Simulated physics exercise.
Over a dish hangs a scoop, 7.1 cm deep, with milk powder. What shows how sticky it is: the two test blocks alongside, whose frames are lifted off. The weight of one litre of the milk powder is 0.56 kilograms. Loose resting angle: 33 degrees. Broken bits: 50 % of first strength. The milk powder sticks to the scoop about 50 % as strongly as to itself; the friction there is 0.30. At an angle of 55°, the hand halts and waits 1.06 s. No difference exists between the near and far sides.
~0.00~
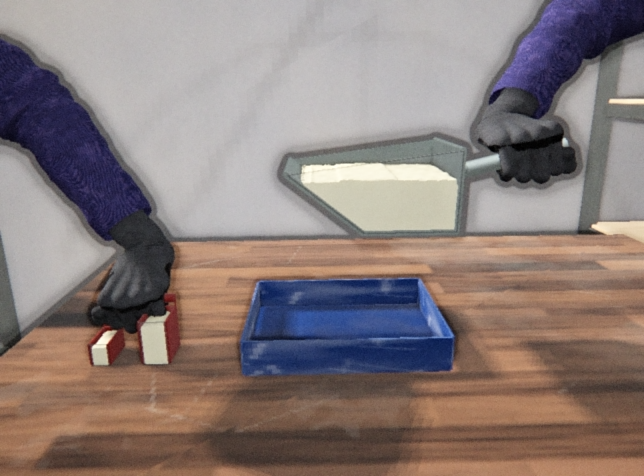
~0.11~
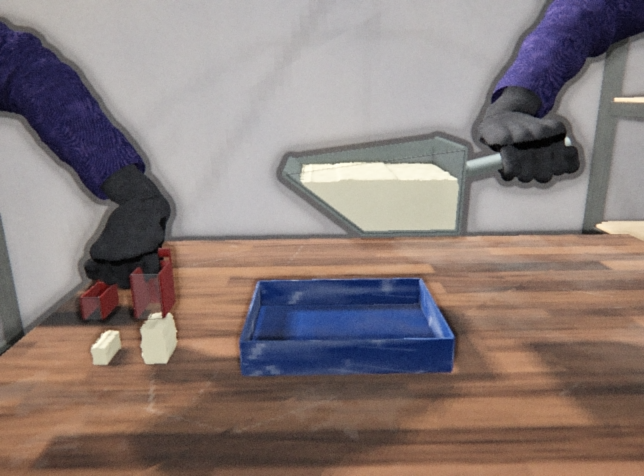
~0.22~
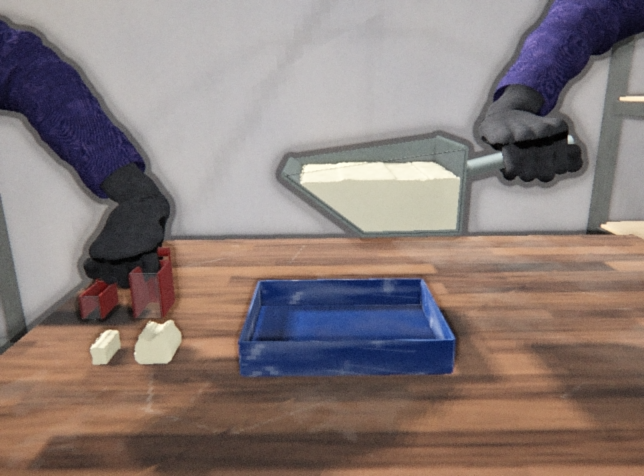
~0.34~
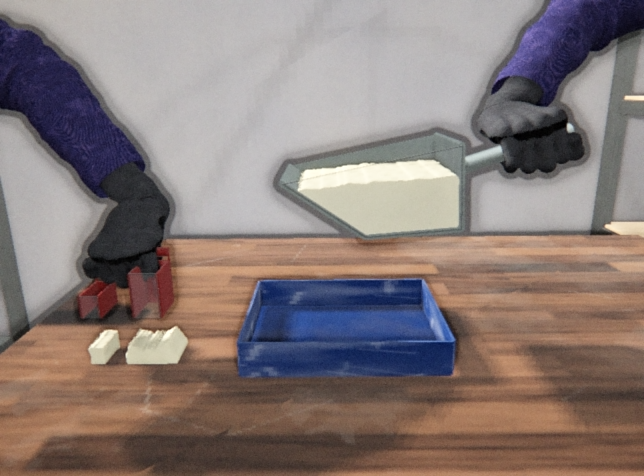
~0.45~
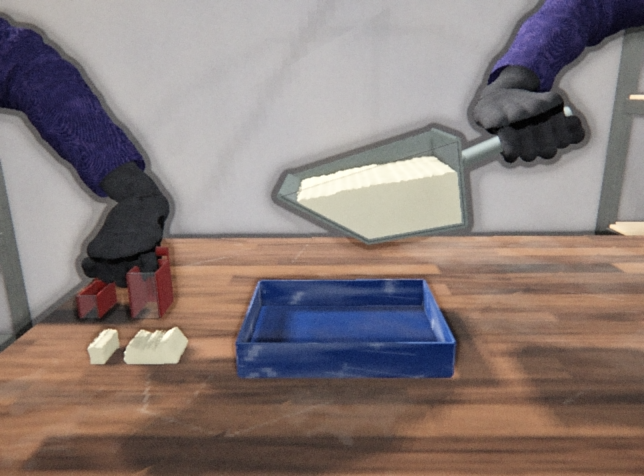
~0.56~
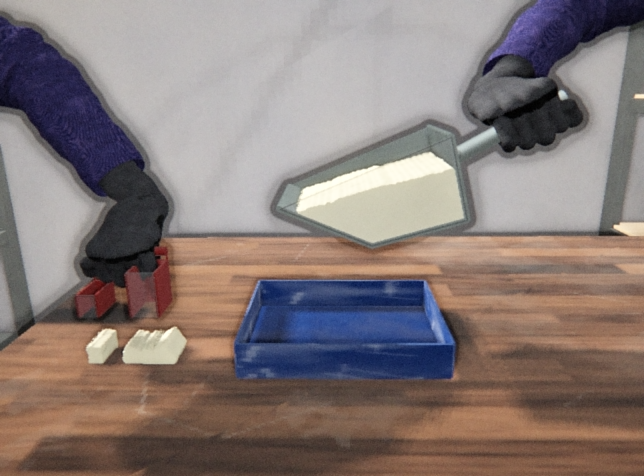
Two arms in purple sleeves and dark gloves reach over a wooden tabletop against a pale grey wall, seen from the front and slightly above by a still camera. The right hand holds a clear scoop of cream-coloured powder above a blue tray, with small red moulds at left. The left hand lifts the moulds off two pale blocks, the larger slumps into a low, lumpy heap, and the scoop gradually tilts downward to the left.
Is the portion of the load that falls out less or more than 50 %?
The outcome is greater than 50 %.
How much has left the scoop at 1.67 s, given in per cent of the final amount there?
Estimate: Near 60 %.
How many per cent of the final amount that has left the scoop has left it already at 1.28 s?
Close to 0 in a hundred.
After 0.89 s, the scoop is at 32 degrees and 0 % has left it.
After 1.28 s, the scoop is at 52 degrees and 0 % has left it.
After 1.67 s, the scoop is at 55 degrees and 37 % has left it.
After 2.06 s, the scoop is at 55 degrees and 65 % has left it.
After 2.43 s, the scoop is at 55 degrees and 66 % has left it.
